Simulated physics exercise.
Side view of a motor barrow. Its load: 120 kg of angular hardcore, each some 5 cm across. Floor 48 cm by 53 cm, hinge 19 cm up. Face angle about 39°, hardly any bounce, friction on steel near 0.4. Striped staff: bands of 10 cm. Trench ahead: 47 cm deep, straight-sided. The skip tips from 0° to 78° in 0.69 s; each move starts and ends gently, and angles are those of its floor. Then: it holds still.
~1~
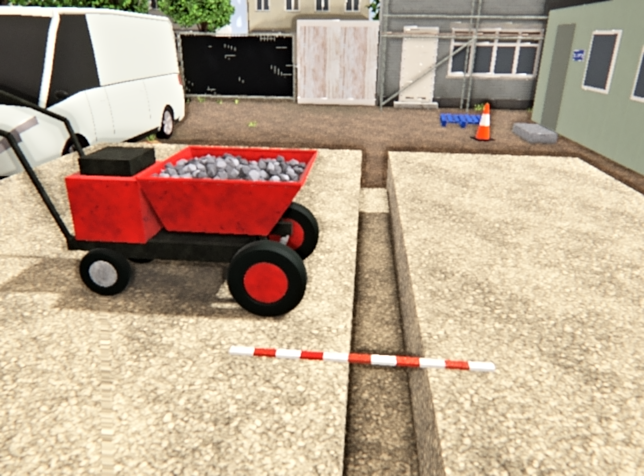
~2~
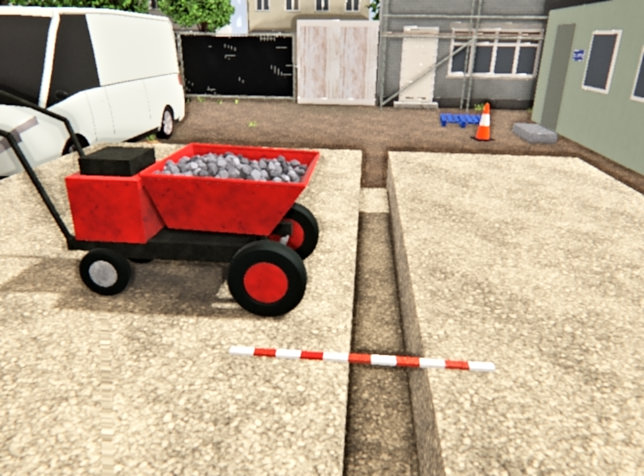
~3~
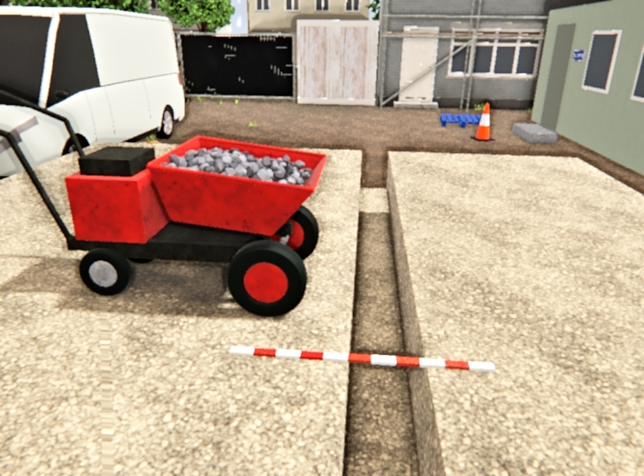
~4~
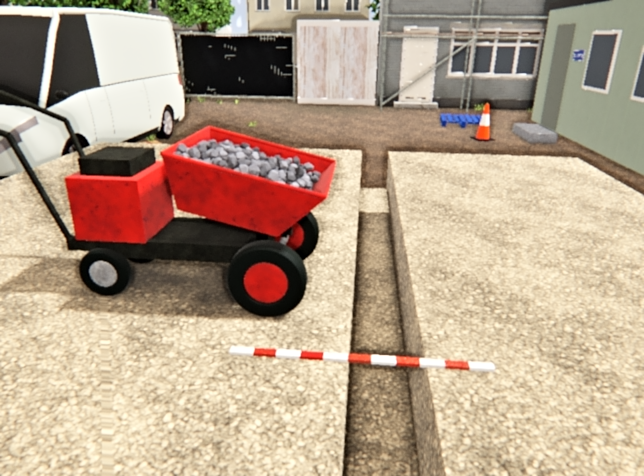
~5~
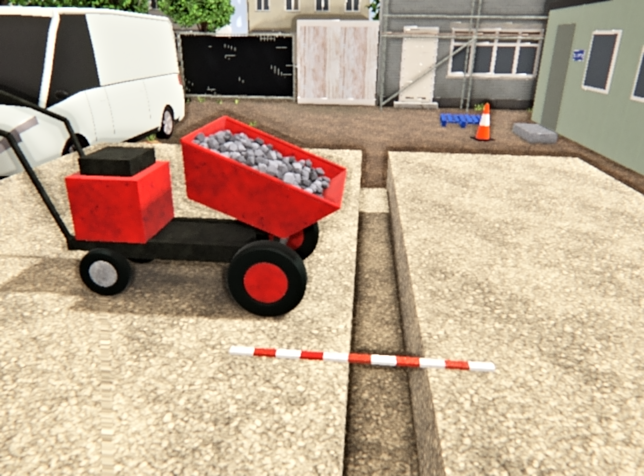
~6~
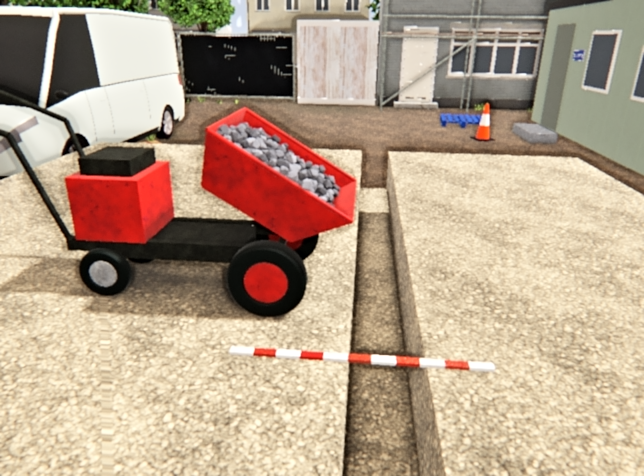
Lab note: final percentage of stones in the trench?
Approx. 72 %.
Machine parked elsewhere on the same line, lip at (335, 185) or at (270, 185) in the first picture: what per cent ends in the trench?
About 20 per cent first, then about 95 per cent.
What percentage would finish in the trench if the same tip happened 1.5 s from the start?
I'd put it at roughly 90 per cent.
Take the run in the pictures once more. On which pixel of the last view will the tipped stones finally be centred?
Resting centre: About (395, 348).
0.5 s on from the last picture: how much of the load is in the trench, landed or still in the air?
By that moment, roughly 25 per cent of the load.
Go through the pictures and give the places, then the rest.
Lip at (302, 185), floor tilted 0°, highest stones at (240, 163), in the first picture.
Lip at (305, 186), floor tilted 2°, highest stones at (230, 162), in the second picture.
The skip is at 6°, its lip at (314, 190); the top of the load is at (217, 156), in the third picture.
The skip is at 13°, its lip at (326, 197); the top of the load is at (215, 148), in the fourth picture.
The skip is at 22°, its lip at (340, 208); the top of the load is at (224, 139), in the fifth picture.
Lip at (353, 222), floor tilted 31°, highest stones at (242, 130), in the sixth picture.
Then, 0.2 s after the last picture the floor is at 66°, 100 % in the skip; the foremost stones are at (380, 244).
Then, 0.5 s after the last picture the floor is at 78°, 59 % in the skip, 26 % in the trench, 15 % past the trench; the foremost stones are at (454, 295).
Then, 0.8 s after the last picture the floor is at 78°, 19 % in the skip, 53 % in the trench, 28 % past the trench; the foremost stones are at (569, 304).
Then, 2.8 s after the last picture the floor is at 78°, 0 % in the skip, 72 % in the trench, 28 % past the trench; the foremost stones are at (622, 311).
